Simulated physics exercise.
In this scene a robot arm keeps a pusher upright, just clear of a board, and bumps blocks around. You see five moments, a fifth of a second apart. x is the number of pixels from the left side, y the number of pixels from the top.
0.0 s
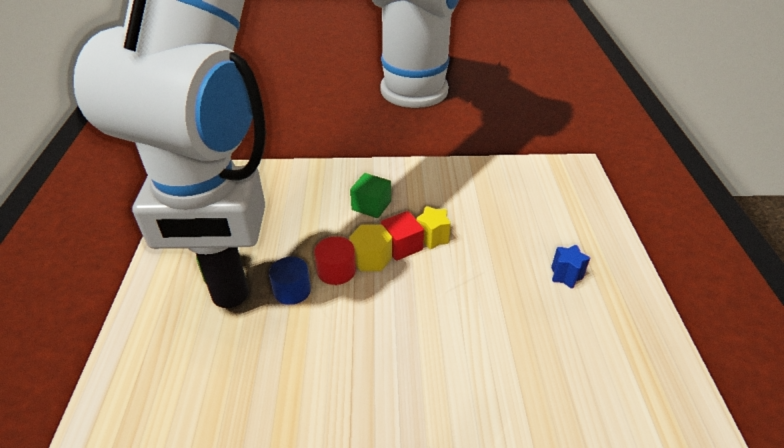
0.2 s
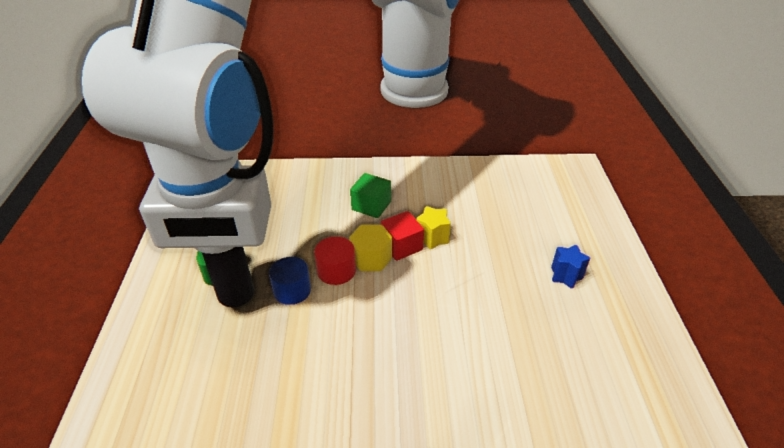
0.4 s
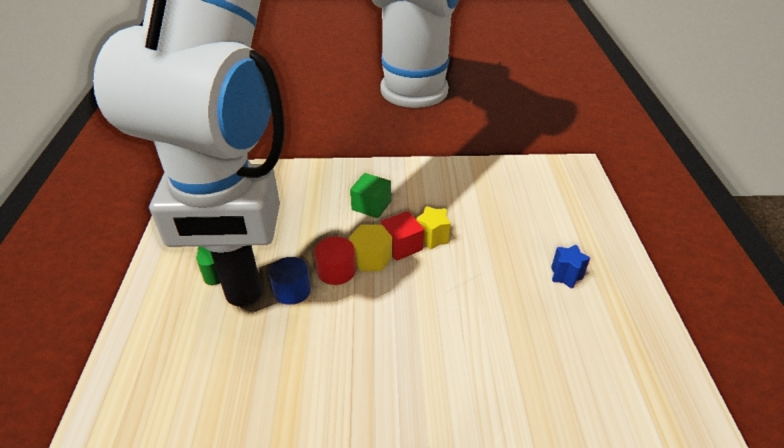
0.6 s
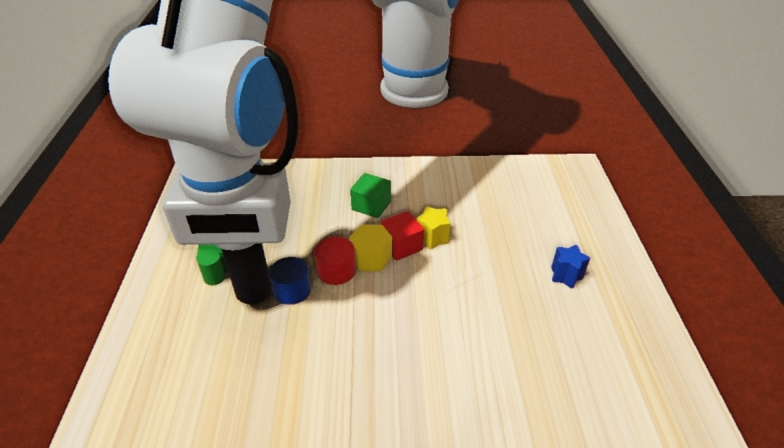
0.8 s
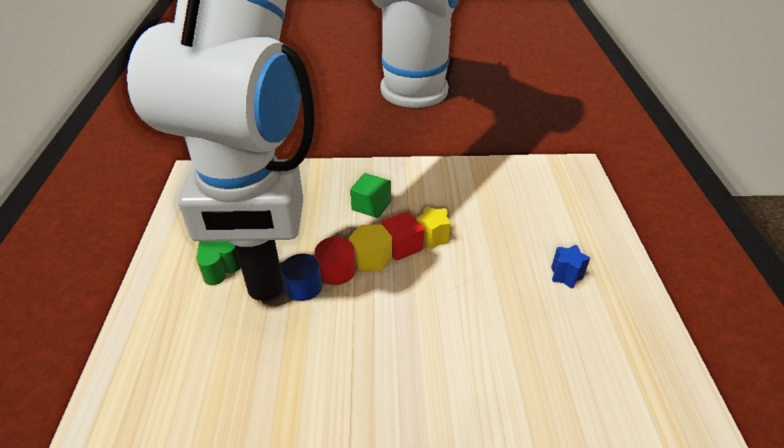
The video shows a robot arm with a black pusher moving right across a wooden board, nudging a blue block slightly toward a row of red and yellow blocks, while a green block and a blue star sit apart.
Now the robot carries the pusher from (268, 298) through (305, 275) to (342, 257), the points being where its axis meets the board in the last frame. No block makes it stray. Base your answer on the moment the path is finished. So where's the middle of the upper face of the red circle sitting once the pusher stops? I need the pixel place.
Somewhere near (375, 255).
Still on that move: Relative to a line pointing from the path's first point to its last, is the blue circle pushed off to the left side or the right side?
That block drifts right.
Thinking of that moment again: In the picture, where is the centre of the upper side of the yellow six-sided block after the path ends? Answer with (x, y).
I expect it at (388, 228).
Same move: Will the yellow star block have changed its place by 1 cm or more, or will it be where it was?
By the time the path is finished, it has moved at least a centimetre.
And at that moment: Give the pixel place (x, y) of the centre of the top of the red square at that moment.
Around (418, 216).
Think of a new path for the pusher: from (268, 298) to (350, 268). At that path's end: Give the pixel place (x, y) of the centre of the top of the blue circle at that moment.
At pixel (371, 268).
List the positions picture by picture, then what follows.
The first picture shows lower end of the pusher (230, 294), tops of blocks, blue circle (288, 270), red circle (334, 250), yellow six-sided block (371, 237), red square (402, 225), yellow star block (434, 217).
The second picture shows pusher (236, 294), blocks as before.
The third picture shows pusher (244, 293), blocks as before.
The fourth picture shows pusher (254, 291), blocks as before.
The fifth picture shows pusher (266, 288), blue circle (300, 266), red circle (334, 250), yellow six-sided block (371, 237), red square (402, 225), yellow star block (434, 217).
The first path, step by step. Halfway along, pusher (303, 264); blue circle (332, 266); red circle (369, 254); yellow six-sided block (388, 228); red square (418, 216); yellow star block (449, 212), turned 20° clockwise.
At the end, pusher (341, 246); blue circle (338, 267); red circle (375, 255); yellow six-sided block (388, 228); red square (418, 216); yellow star block (449, 212), turned 20° clockwise.
